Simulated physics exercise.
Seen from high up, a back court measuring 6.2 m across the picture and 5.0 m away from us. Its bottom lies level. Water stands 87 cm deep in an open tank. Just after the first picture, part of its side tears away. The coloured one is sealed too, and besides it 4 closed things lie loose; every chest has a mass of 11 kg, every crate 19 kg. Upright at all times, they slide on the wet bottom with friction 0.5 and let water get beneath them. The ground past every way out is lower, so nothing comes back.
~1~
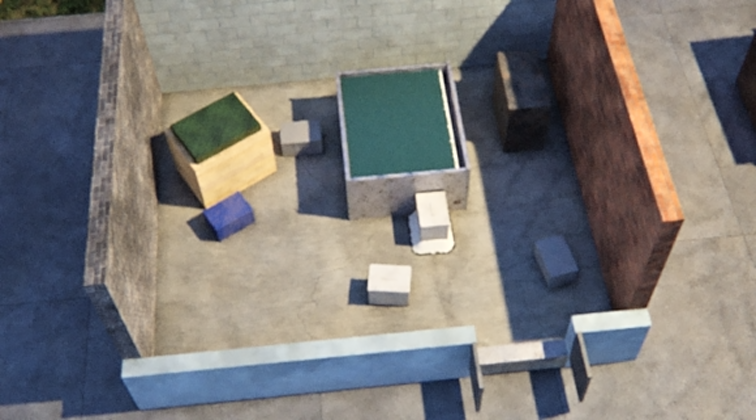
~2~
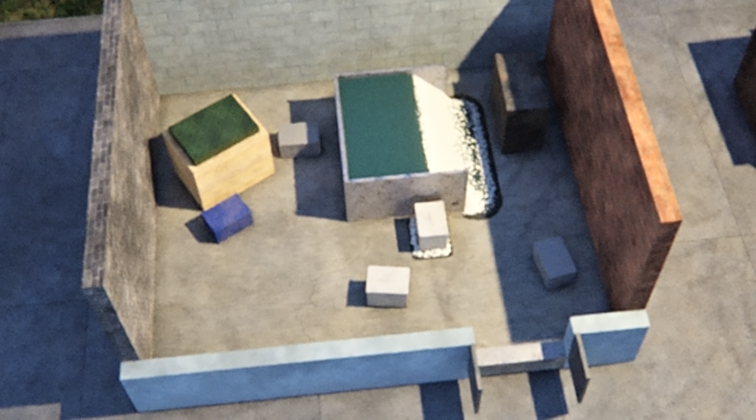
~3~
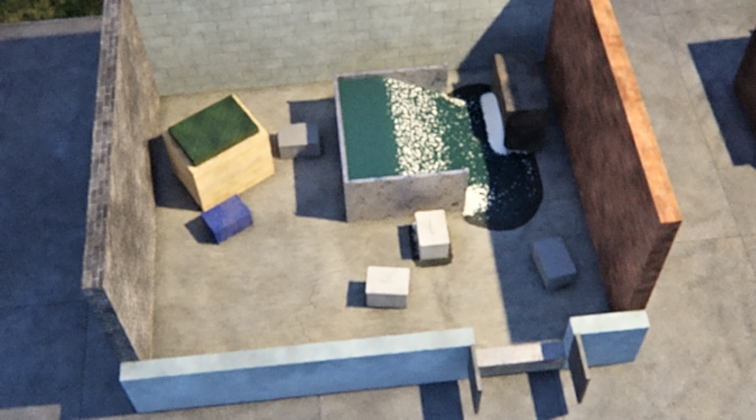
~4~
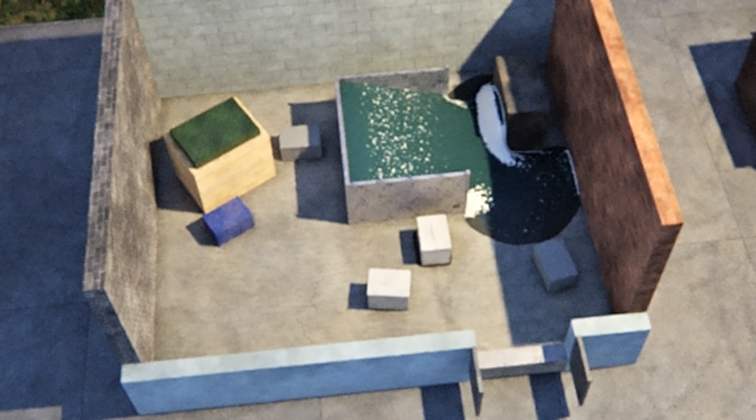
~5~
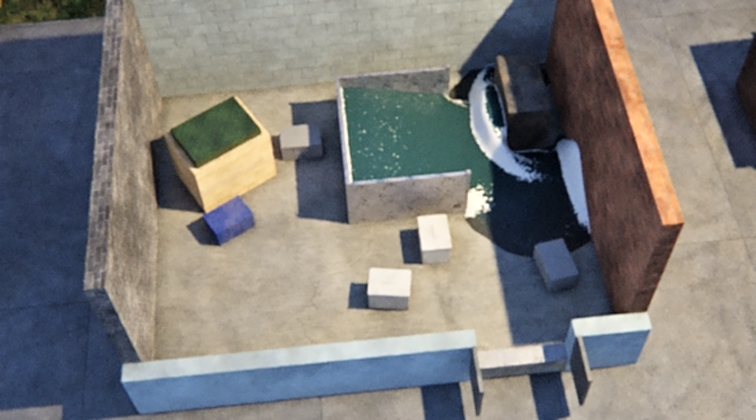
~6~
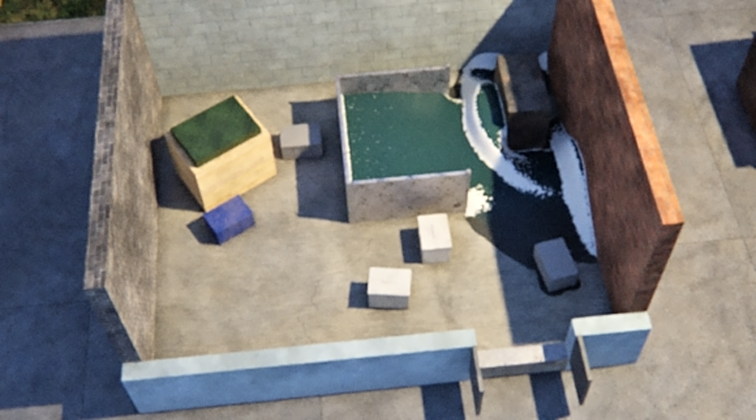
Dark green water bursts through the right side of an open grey tank at the back of a walled courtyard, seen from high above by a still camera. A cream block with a green top and a blue box sit at left, pale boxes in front, and a dark block by the reddish wall at right. Foaming white, the water spreads around that block to the wall, while the boxes barely move.
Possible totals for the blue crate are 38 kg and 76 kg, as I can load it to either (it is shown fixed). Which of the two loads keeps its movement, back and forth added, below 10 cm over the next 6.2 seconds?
I'd say the lighter mass already keeps it put.
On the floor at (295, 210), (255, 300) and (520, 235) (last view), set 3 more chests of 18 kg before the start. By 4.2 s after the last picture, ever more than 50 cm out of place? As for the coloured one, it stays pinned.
Going through them in turn, the answers are not too far, not too far and too far.
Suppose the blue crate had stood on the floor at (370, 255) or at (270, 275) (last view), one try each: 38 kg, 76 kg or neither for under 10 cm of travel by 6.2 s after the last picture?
In that order: The smaller is enough; either load holds.
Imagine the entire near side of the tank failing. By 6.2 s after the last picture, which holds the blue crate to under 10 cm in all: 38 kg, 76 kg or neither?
Then only the heavier mass suffices.
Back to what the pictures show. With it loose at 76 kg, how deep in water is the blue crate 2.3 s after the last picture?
Depth: Approx. 0 cm.
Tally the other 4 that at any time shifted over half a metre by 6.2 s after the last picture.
My count gives 2.
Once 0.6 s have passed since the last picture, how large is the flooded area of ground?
Around 10.5 m2 of it.
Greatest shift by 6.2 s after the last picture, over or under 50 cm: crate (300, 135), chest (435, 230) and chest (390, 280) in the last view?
Result, in sequence - within the limit; within the limit; exceeds the limit.
Then, 0.6 s after the last picture the blue crate would be 0 cm from its start with 38 kg and 0 cm from its start with 76 kg; 0 cm of water round it then.
Then, 2.3 s after the last picture the blue crate would be 0 cm from its start with 38 kg and 0 cm from its start with 76 kg; 0 cm of water round it then.
Then, 4.2 s after the last picture the blue crate would be 0 cm from its start with 38 kg and 0 cm from its start with 76 kg; 1 cm of water round it then.
Then, 6.2 s after the last picture the blue crate would be 0 cm from its start with 38 kg and 0 cm from its start with 76 kg; 5 cm of water round it then.
